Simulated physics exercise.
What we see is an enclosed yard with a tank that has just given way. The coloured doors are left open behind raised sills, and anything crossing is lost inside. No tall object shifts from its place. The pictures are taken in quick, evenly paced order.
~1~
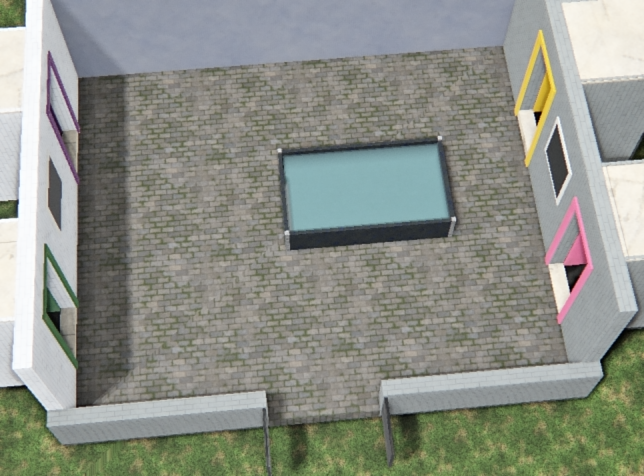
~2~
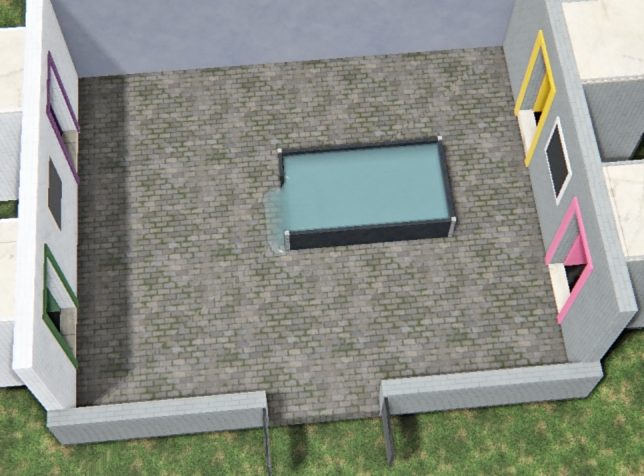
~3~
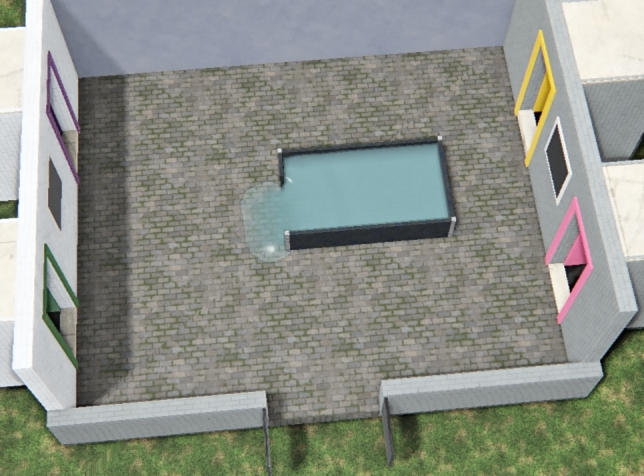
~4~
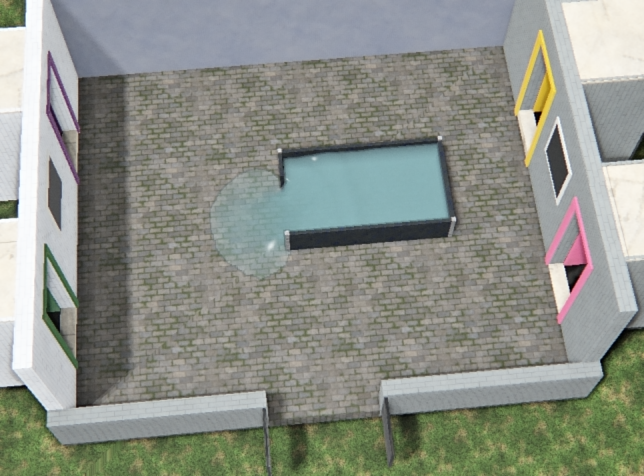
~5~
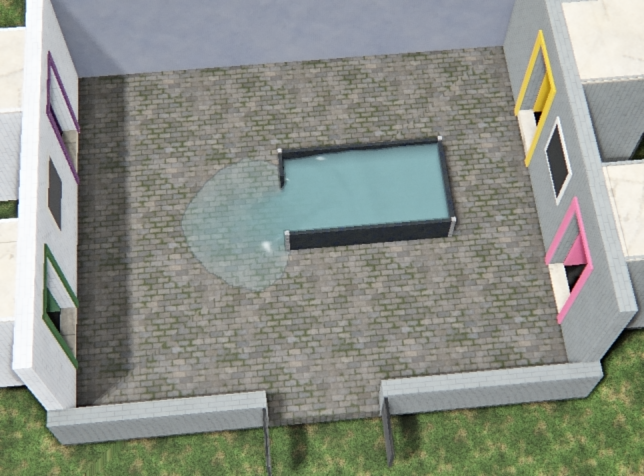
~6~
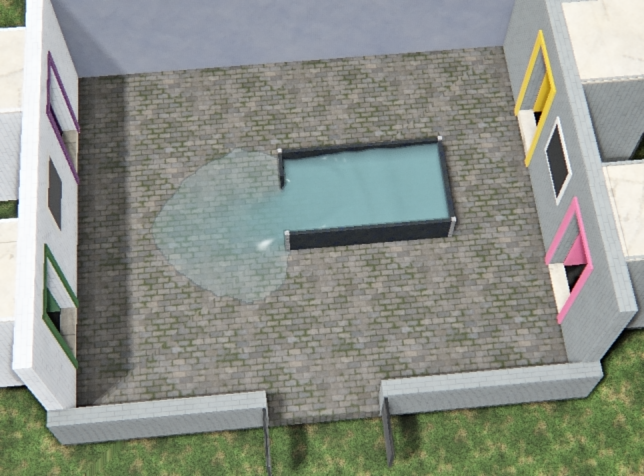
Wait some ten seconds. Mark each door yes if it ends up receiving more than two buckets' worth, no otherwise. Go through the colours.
Green door - yes, pink door - no, yellow door - no, purple door - no.
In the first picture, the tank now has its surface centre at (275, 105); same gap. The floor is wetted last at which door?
That is the pink door.
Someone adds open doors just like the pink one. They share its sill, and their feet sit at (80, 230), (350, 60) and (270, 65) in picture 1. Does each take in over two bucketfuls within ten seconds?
The three doors, in turn: Is beyond it, is short of it, is short of it.
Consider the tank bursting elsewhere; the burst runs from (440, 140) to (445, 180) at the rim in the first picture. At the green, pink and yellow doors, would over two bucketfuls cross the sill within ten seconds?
Note - green door comes in lower; pink door comes in lower; yellow door breaks the threshold.
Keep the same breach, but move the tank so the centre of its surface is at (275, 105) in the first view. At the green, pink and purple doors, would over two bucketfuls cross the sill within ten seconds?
I'd expect that the green one doesn't reach the threshold, the pink one doesn't reach the threshold and the purple one surpasses the threshold.
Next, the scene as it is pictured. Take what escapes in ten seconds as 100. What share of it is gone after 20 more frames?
25 per cent.
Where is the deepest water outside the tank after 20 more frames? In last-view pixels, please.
About at (77, 423).
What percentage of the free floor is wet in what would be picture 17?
I'd estimate some 30 per cent.
A moment on, water covers 20 % of the floor; the green door not reached, the pink door not reached, the yellow door not reached, the purple door not reached.
Next, water covers 30 % of the floor; the green door under two buckets in, the pink door not reached, the yellow door not reached, the purple door wet at the sill, nothing in.
Then, water covers 35 % of the floor; the green door over two buckets in, the pink door not reached, the yellow door not reached, the purple door wet at the sill, nothing in.
Later, water covers 50 % of the floor; the green door over two buckets in, the pink door not reached, the yellow door not reached, the purple door under two buckets in.
In the end, water covers 85 % of the floor; the green door over two buckets in, the pink door wet at the sill, nothing in, the yellow door not reached, the purple door under two buckets in.
